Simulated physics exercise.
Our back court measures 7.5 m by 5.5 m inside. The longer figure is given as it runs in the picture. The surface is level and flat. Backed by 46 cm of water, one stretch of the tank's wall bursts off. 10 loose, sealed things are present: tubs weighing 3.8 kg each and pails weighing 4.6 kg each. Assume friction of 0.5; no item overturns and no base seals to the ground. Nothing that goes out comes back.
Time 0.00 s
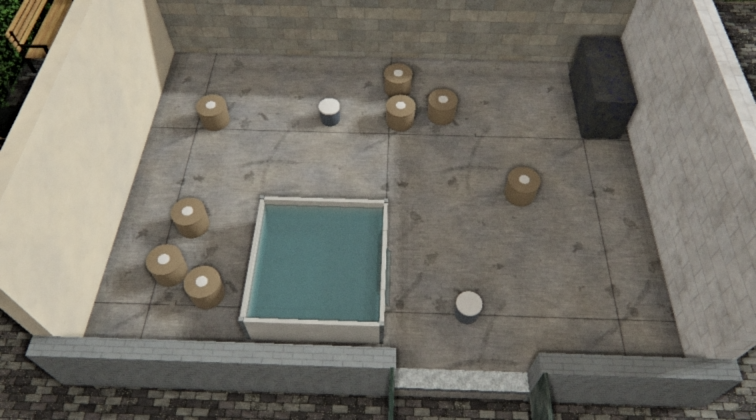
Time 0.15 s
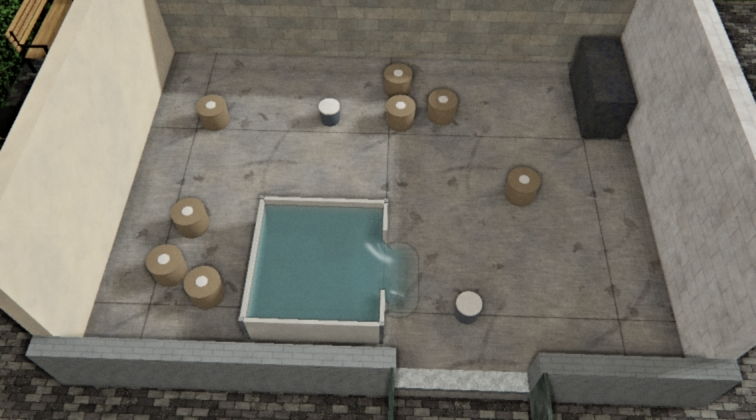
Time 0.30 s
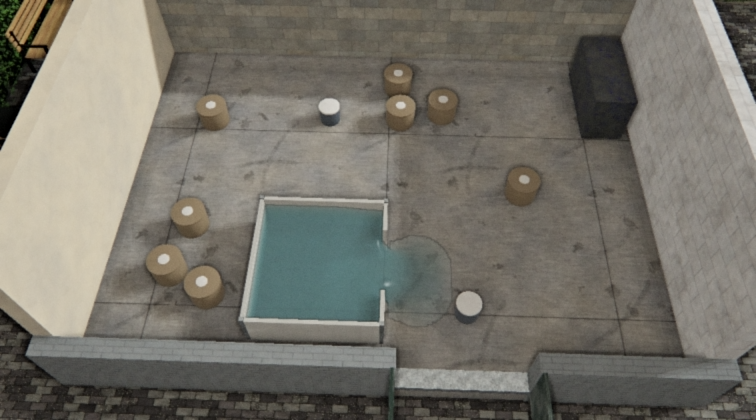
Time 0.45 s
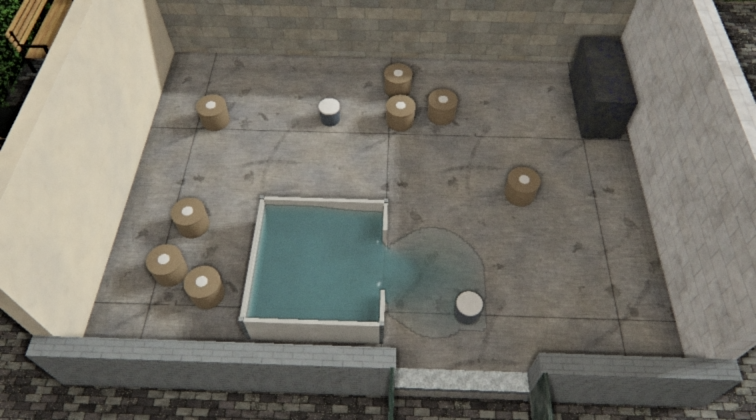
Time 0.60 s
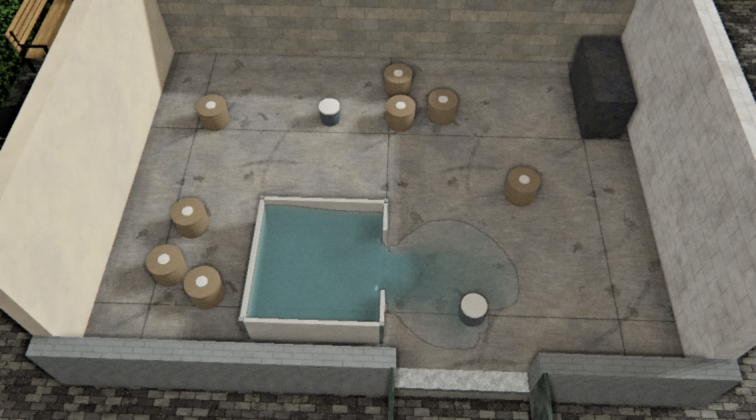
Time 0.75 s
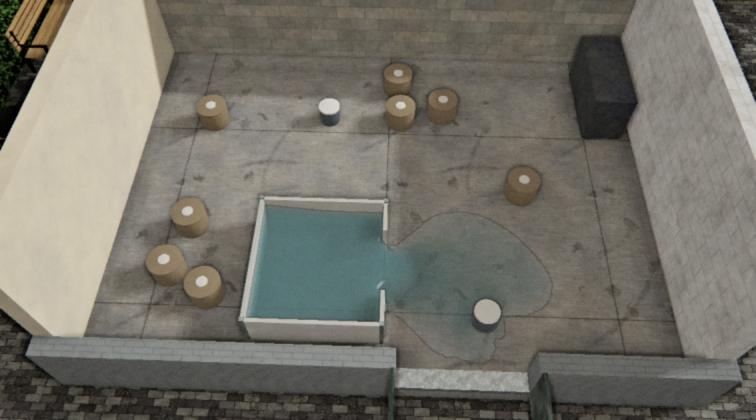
At the start, water sits inside a square, white-walled tank in a walled court, with brown tubs and pale-topped pails scattered around it. Part of the tank's right wall opens, and water pours out, spreading rightward in a widening, rounded sheet. It surrounds the nearest pail, which shifts slightly right, while the others stay still.
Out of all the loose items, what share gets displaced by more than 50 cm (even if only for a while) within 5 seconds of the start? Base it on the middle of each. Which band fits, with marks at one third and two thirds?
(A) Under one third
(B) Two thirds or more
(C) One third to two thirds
Under one third (A).
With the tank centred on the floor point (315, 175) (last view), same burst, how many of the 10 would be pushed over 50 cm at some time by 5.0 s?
Result: 2.
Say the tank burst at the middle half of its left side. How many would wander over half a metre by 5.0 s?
That gives 4 of them.
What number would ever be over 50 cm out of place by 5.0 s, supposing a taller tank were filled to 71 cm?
That would make 2 of them.
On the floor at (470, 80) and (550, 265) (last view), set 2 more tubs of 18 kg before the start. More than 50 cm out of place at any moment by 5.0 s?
Outcome: Stays within first, breaks the threshold second.
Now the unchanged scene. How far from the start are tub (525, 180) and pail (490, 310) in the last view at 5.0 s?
Distances: 250 cm; 250 cm.
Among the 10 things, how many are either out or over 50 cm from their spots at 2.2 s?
I get 2.
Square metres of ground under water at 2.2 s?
Somewhere about 15 m2, give or take.
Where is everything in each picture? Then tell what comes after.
The first picture shows a pail at (469, 303) rests on the ground; a tub at (164, 259), on the bottom; water covers 2.7 m2; 0 of 10 have shifted.
The second picture shows a pail at (469, 303), on the bottom; a tub at (164, 259), on the bottom; 3.1 m2 under water; 0 of 10 have shifted.
The third picture shows a pail at (469, 303) rests on the ground; a tub at (164, 259), on the bottom; 3.7 m2 under water; 0 of 10 have shifted.
The fourth picture shows a pail at (470, 303) rests on the ground; a tub at (164, 259), on the bottom; water covers 4.3 m2; 0 of 10 have shifted.
The fifth picture shows a pail at (474, 305), on the bottom, 6 cm from its start; a tub at (164, 259), on the bottom; water covers 5.0 m2; 1 of 10 have shifted.
The sixth picture shows a pail at (488, 311) rests on the ground, 24 cm from its start; a tub at (164, 259), on the bottom; 5.8 m2 under water; 1 of 10 have shifted.
After 1.1 s 1 of 10 are over 50 cm from their spots; 0 afloat.
After 2.2 s 2 of 10 are over 50 cm from their spots; 1 afloat.
After 3.5 s 2 of 10 are over 50 cm from their spots; 2 afloat.
After 5.0 s 2 of 10 are over 50 cm from their spots, and 2 have been at some point; 1 afloat.
